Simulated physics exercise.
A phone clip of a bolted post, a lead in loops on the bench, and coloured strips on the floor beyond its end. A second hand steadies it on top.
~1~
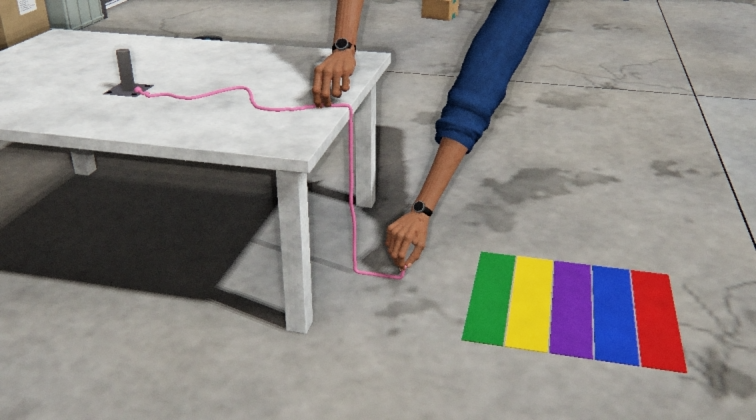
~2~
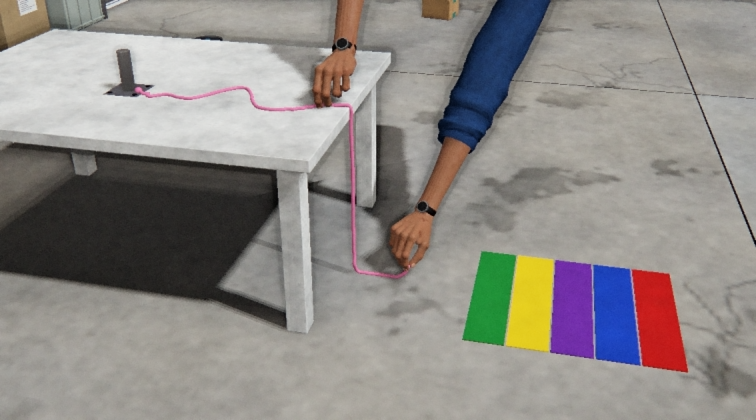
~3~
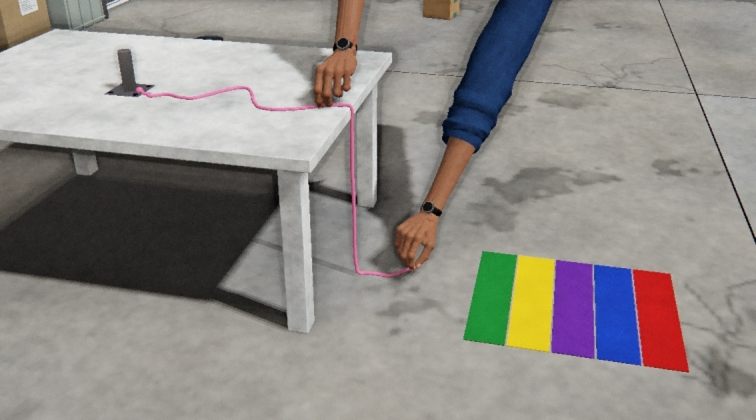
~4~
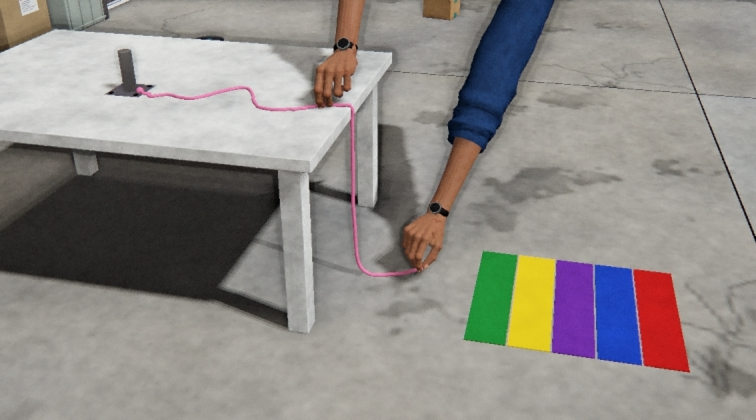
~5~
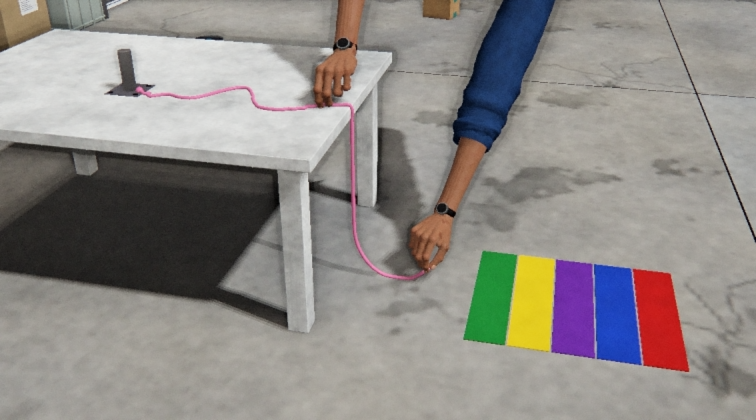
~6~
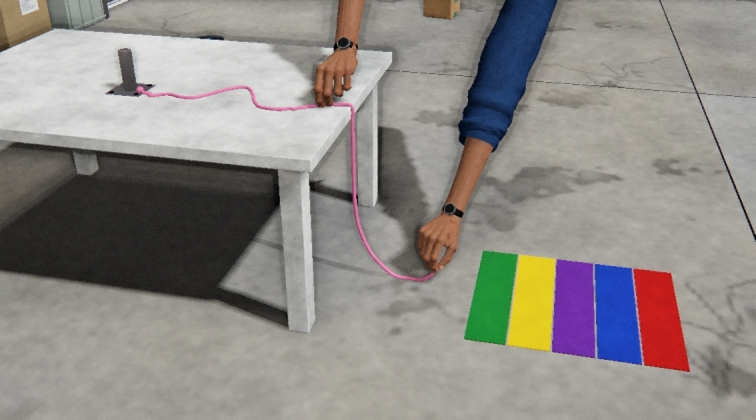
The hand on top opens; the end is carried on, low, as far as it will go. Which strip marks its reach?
The end stops over the blue strip.
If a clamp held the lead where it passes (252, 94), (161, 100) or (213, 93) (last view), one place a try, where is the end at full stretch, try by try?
In that order: (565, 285), (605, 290) and (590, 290).
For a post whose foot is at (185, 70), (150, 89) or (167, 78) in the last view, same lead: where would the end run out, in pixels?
Try by try, around (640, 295), (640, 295) and (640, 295).
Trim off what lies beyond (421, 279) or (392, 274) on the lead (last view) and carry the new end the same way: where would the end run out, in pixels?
About (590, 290) and (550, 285).
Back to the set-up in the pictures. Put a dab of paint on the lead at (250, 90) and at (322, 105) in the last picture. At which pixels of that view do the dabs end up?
At (275, 100), then (387, 133).
Early on, end near (542, 282); over yellow.
Midway, end near (590, 288); over purple.
At the end of the slack, end near (617, 292); over blue. It gets as far as the blue strip.
